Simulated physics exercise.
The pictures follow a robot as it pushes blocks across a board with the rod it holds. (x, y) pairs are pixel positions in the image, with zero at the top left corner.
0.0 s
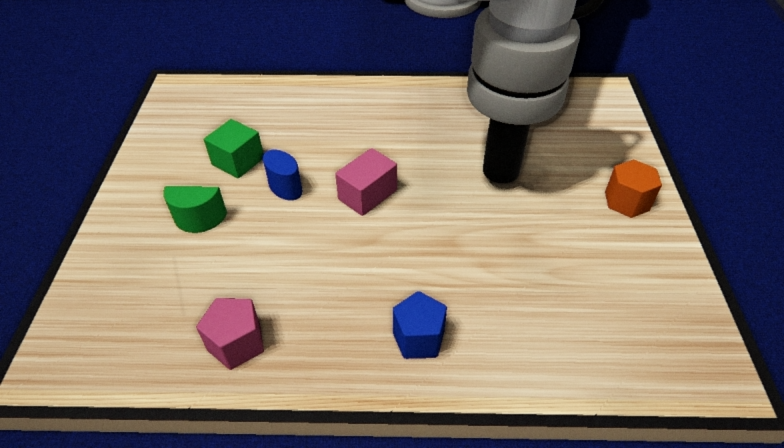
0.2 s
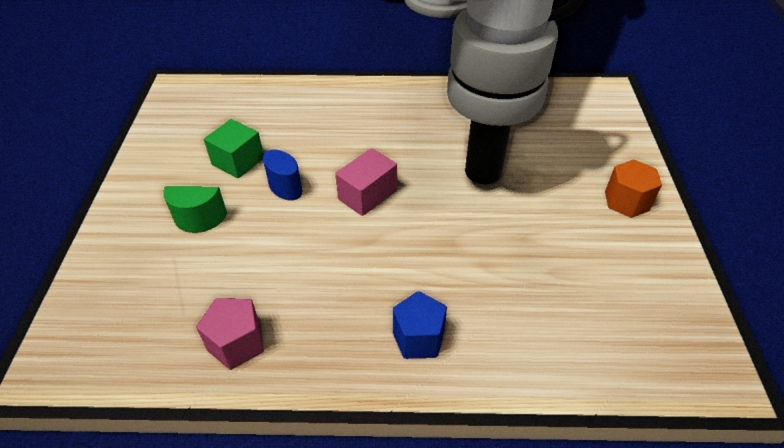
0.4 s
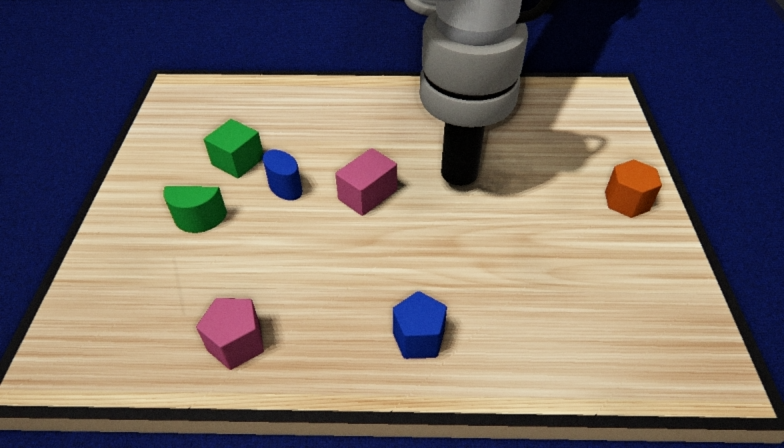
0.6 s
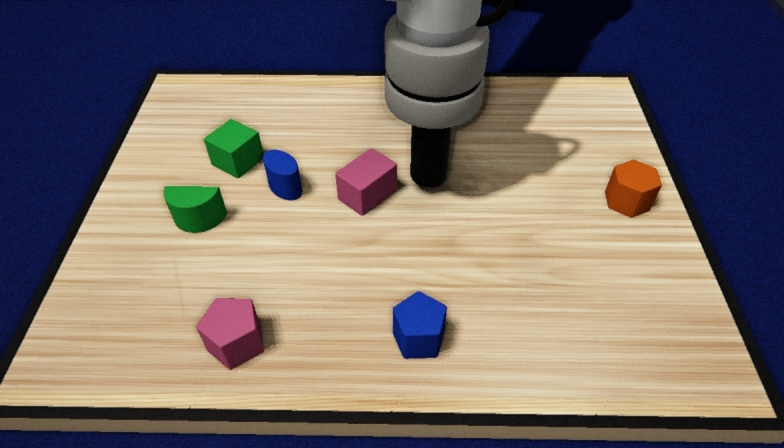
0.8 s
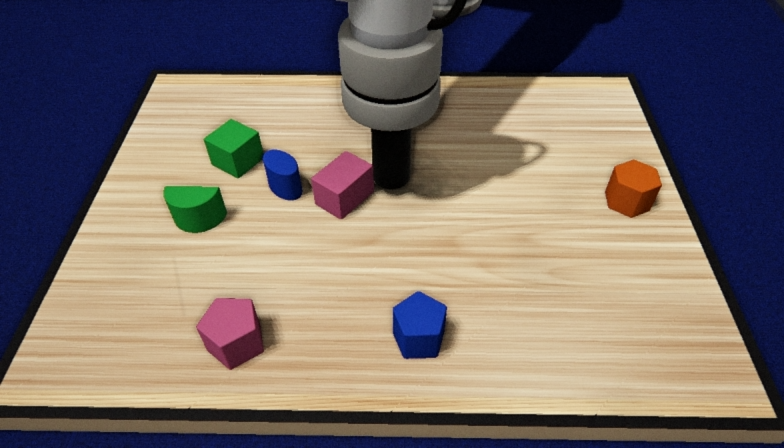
Robot arm with a black rod sliding left across a wooden board, then nudging a pink block left toward a blue one.
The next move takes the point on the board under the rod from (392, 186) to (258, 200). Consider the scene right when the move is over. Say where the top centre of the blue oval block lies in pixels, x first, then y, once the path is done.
My estimate: (225, 161).
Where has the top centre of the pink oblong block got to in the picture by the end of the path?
It is going to be at (242, 203).
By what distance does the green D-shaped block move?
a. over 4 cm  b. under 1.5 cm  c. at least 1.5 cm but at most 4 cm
(b)
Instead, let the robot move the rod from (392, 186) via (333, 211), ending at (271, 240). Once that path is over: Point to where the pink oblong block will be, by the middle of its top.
My estimate: (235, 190).
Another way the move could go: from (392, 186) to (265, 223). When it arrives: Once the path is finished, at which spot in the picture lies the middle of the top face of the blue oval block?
Roughly at (253, 160).
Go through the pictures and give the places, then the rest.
In the first frame, rod's lower end at (501, 171); green D-shaped block at (189, 194); blue oval block at (280, 161); pink oblong block at (366, 168).
In the second frame, rod at (483, 172); blocks still.
In the third frame, rod at (459, 173); blocks still.
In the fourth frame, rod at (429, 175); blocks still.
In the fifth frame, rod at (392, 177); green D-shaped block at (189, 194); blue oval block at (280, 161); pink oblong block at (342, 171).
On the path given first. One third of the way, rod at (346, 181); blue oval block at (272, 162), turned 30° clockwise; pink oblong block at (297, 181), turned 20° anticlockwise.
Two thirds of the way, rod at (301, 186); blue oval block at (254, 163), turned 85° clockwise; pink oblong block at (263, 195), turned 55° anticlockwise.
At the end, rod at (256, 191); green D-shaped block still; blue oval block at (225, 161), turned 105° clockwise; pink oblong block at (242, 203), turned 110° anticlockwise.
